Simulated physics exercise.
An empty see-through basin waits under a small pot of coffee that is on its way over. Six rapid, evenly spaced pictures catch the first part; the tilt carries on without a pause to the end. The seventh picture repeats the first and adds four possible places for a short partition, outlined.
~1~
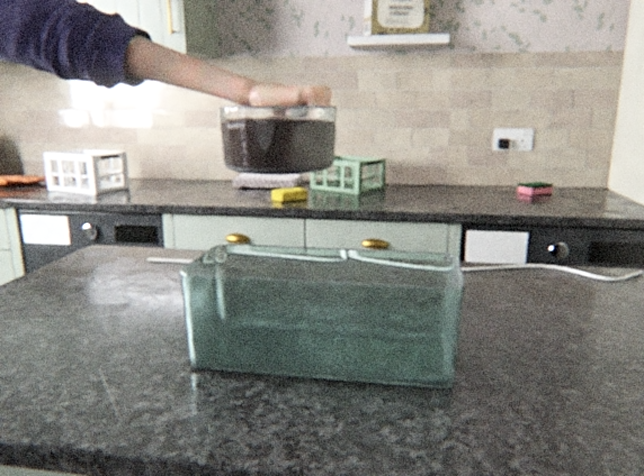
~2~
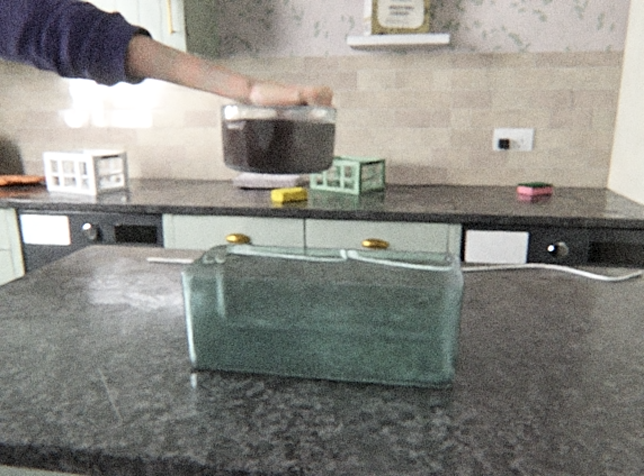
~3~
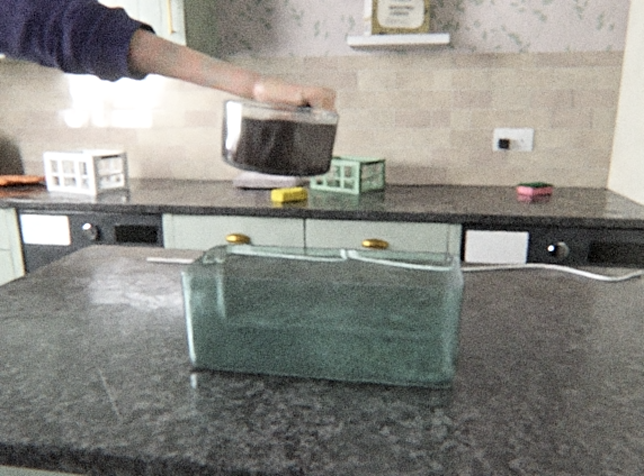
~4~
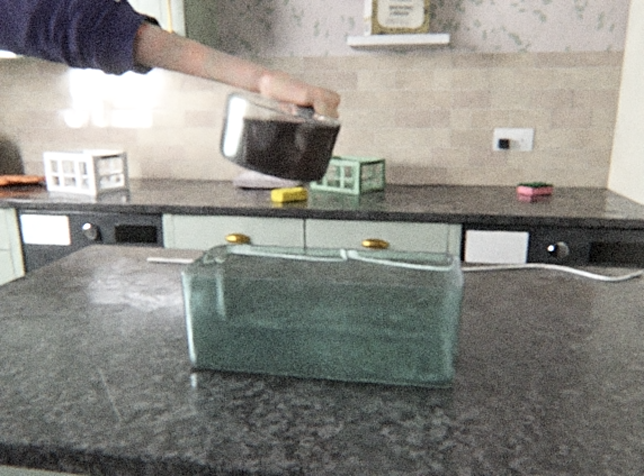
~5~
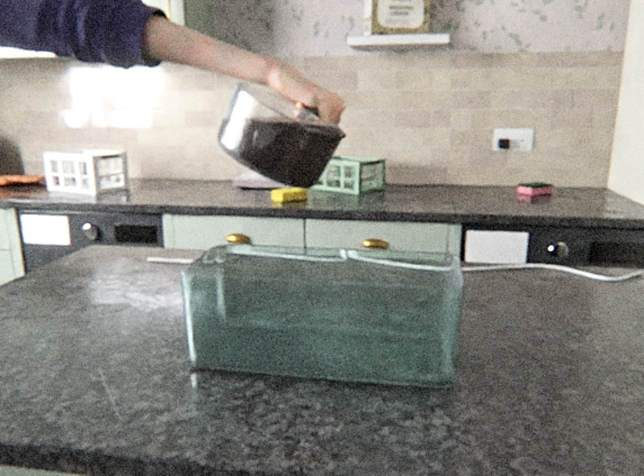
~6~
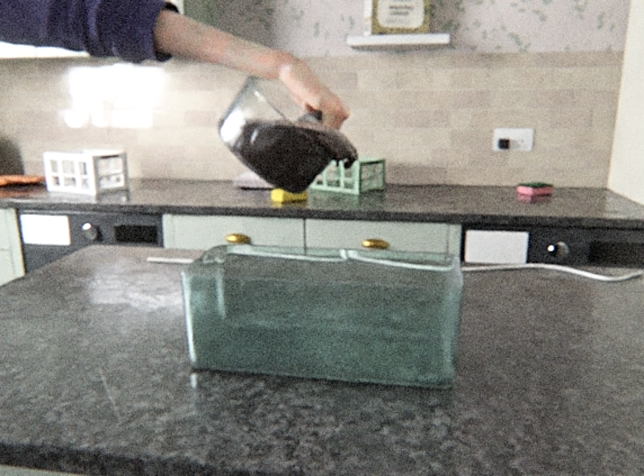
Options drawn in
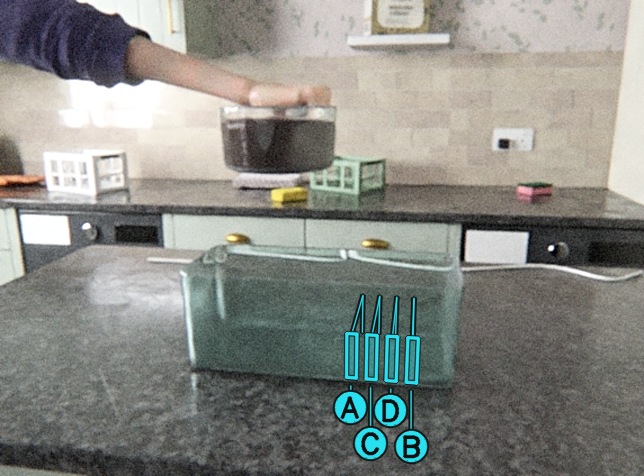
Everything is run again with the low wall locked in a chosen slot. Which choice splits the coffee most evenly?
C is best.
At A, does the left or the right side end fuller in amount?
The right side.
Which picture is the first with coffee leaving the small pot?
In picture 5.
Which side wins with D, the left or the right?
More ends on the left.
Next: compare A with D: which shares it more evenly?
It is D.
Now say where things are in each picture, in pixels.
Upright, lip at (333, 106); basin from (191, 363) to (455, 384); nothing has left yet.
Upright, lip at (334, 108); nothing has left yet.
Tipped about 7°, lip at (336, 114); nothing has left yet.
Tipped about 16°, lip at (339, 123); nothing has left yet.
Tipped about 28°, lip at (340, 136); coffee is over the lip, down to (340, 136).
Tipped about 40°, lip at (339, 150); coffee is over the lip, down to (347, 166).
On the marked copy, A at (350, 385); B at (411, 390); C at (370, 387); D at (390, 388).
If A is chosen, about 20 % ends left of the wall and 79 % right of it.
If B is chosen, about 87 % ends left of the wall and 6 % right of it; 6 % is lost outside.
If C is chosen, about 48 % ends left of the wall and 51 % right of it.
If D is chosen, about 69 % ends left of the wall and 29 % right of it.
